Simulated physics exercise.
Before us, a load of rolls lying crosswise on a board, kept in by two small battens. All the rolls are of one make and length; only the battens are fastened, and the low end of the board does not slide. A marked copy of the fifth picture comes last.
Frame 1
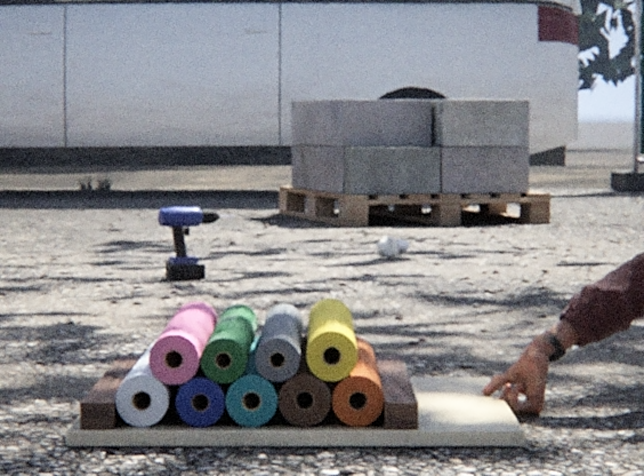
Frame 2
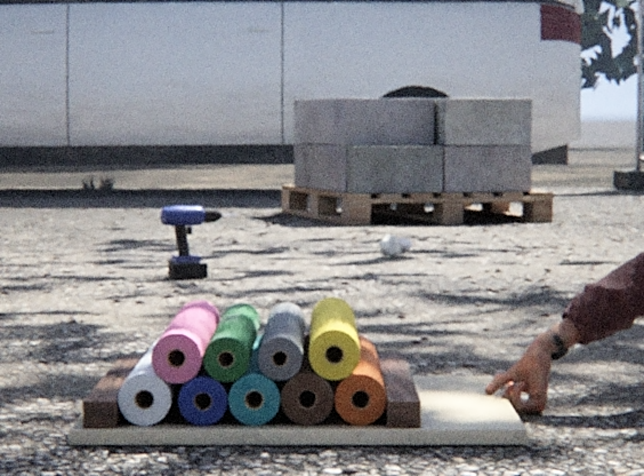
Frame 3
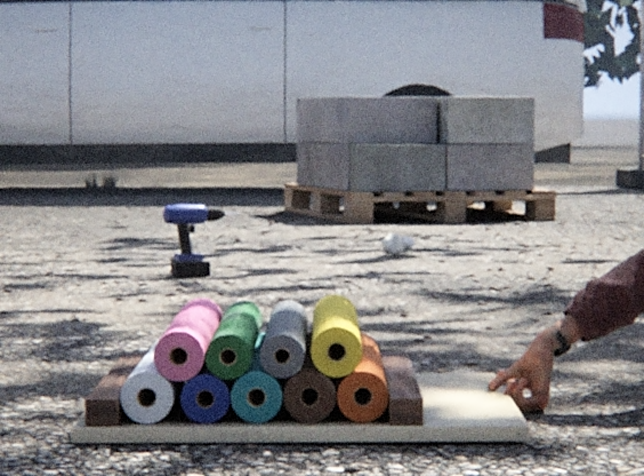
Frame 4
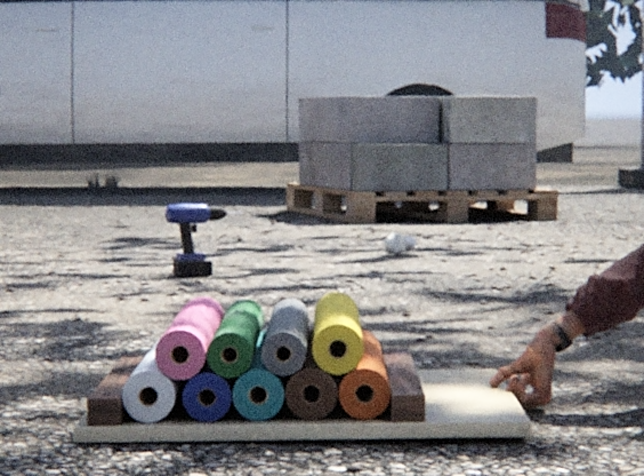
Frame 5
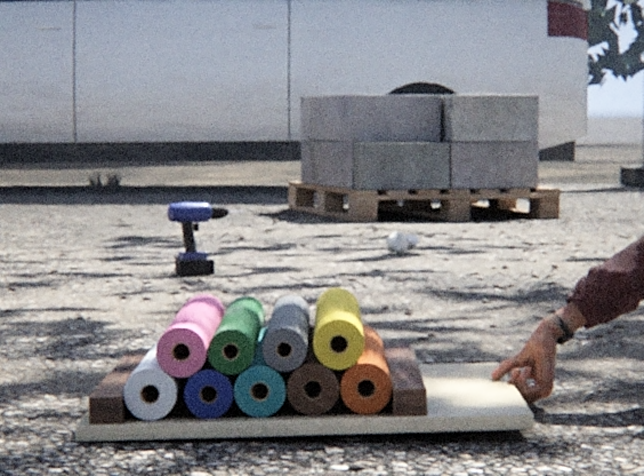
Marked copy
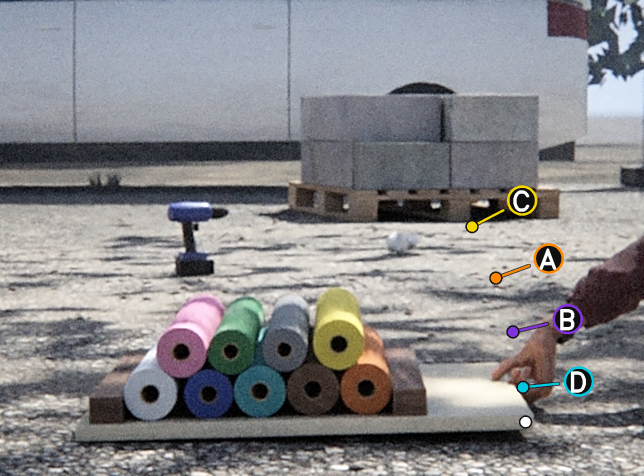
A hand and forearm in a dark reddish sleeve reach in from the right at a board on sunlit gravel, seen from low in front, with a pale vehicle behind. White, blue, turquoise, brown and orange rolls lie between two battens beneath pink, green, grey and yellow ones, before a drill and grey blocks on a pallet. The hand slightly raises the board's right end while the view drifts slightly left.
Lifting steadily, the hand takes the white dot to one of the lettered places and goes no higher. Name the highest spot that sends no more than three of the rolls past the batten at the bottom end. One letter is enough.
Raise it to C.
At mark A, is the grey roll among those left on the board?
The grey roll: Yes.
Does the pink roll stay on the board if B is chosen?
Yes.
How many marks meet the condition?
Four of them.
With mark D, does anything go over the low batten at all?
At D: No.
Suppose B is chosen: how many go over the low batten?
At B the number is none.
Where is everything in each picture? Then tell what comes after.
In the first picture, blue roll (201, 402); turquoise roll (252, 401); brown roll (305, 400).
In the second picture, brown roll (307, 399); orange roll (360, 399).
In the third picture, board (302, 393); pink roll (179, 356).
In the fourth picture, board (304, 390); white roll (148, 396); blue roll (207, 397).
In the fifth picture, board (306, 386); white roll (151, 394); blue roll (209, 394).
On the marked copy, A at (496, 278); B at (513, 332); C at (472, 227); D at (523, 387); the white dot at (526, 422).
Taking C. A third of the way, board at 16°.
Two thirds of the way, board at 28°.
When it is over, board at 28°, none over the low batten.
As for the rest, A none over the low batten; B none over the low batten; D none over the low batten.
